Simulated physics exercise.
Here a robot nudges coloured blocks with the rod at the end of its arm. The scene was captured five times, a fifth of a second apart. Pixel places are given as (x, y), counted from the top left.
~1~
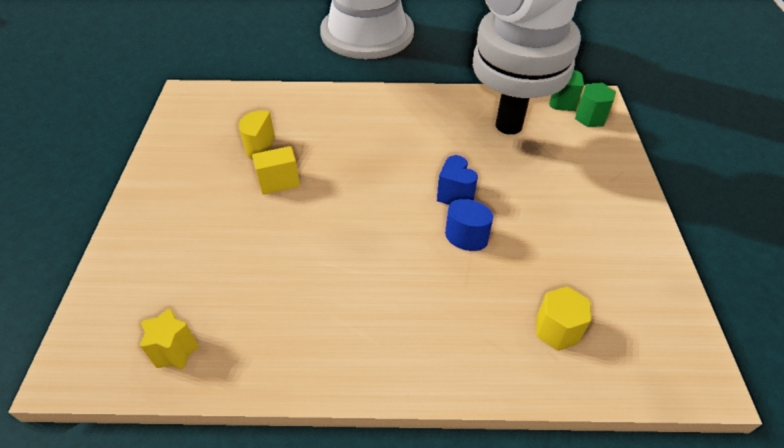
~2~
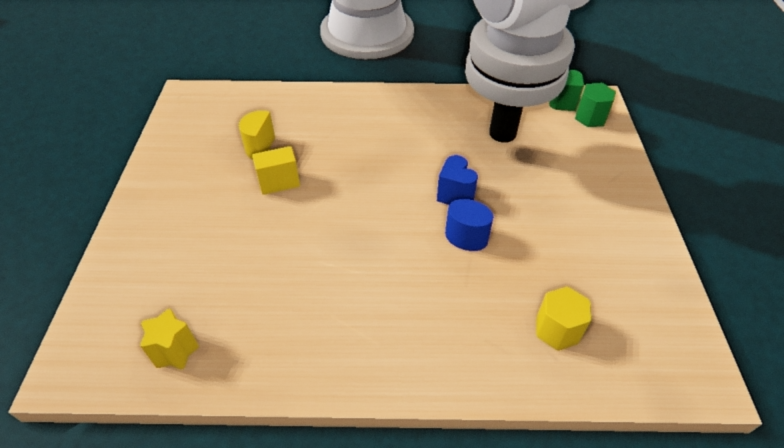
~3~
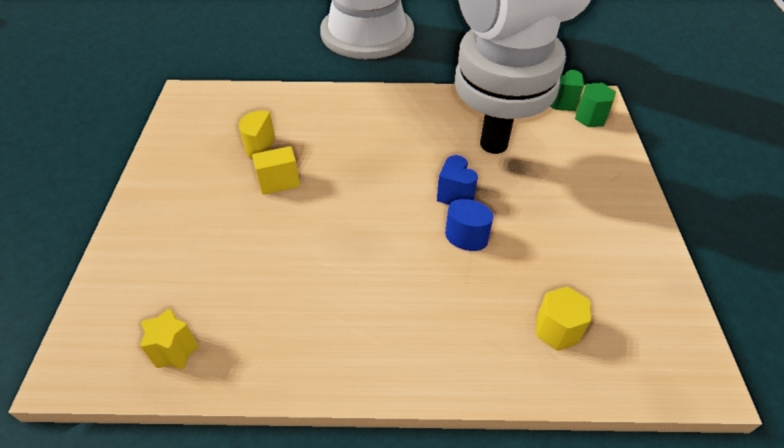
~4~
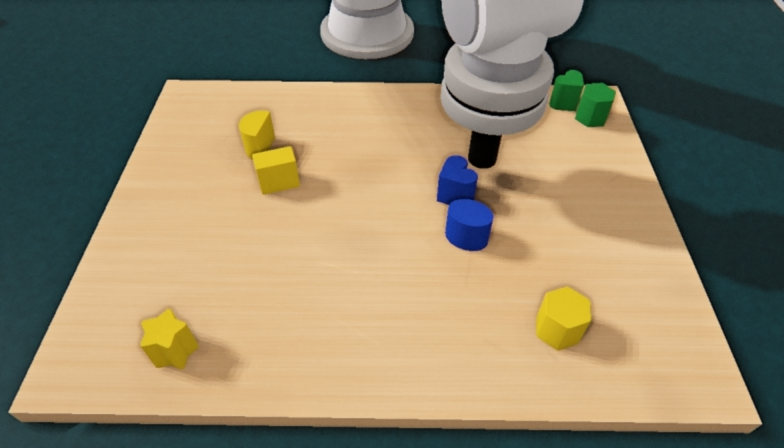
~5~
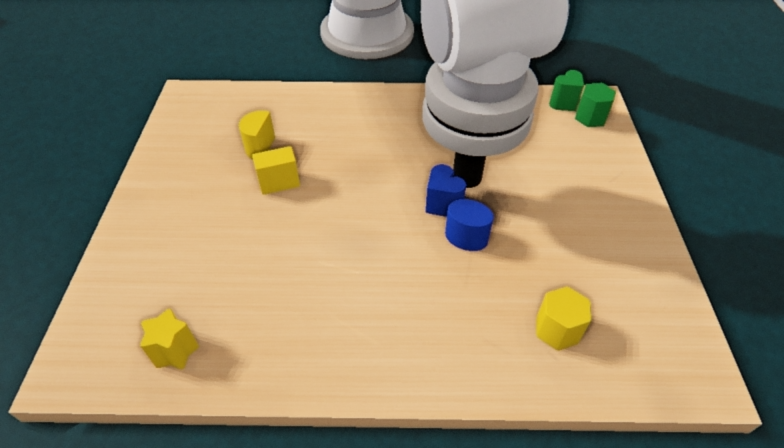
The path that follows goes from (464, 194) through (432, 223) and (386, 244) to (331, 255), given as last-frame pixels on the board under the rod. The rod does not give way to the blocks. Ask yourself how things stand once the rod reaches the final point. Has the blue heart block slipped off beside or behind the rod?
No - that is not the case.
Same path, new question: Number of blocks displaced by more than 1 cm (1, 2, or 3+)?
Only one of them.
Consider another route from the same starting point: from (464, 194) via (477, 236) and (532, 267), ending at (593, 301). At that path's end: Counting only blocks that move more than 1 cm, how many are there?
It looks like two blocks will be pushed more than about 1 cm.
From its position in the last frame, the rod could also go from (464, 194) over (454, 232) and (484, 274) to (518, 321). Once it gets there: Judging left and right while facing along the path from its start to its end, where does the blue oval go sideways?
Pushed left.
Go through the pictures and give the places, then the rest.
The first picture shows rod tip (509, 126); block tops, blue heart block (458, 169); blue oval (471, 212).
The second picture shows rod (503, 134); blocks unchanged.
The third picture shows rod (494, 145); blocks unchanged.
The fourth picture shows rod (482, 159); blocks unchanged.
The fifth picture shows rod (467, 178); blue heart block (445, 179); blue oval (471, 212).
The first path, step by step. One third of the way, rod (432, 208); blue heart block (407, 208).
Two thirds of the way, rod (384, 229); blue heart block (356, 230).
At the end, rod (329, 239); blue heart block (298, 242); blue oval in place.
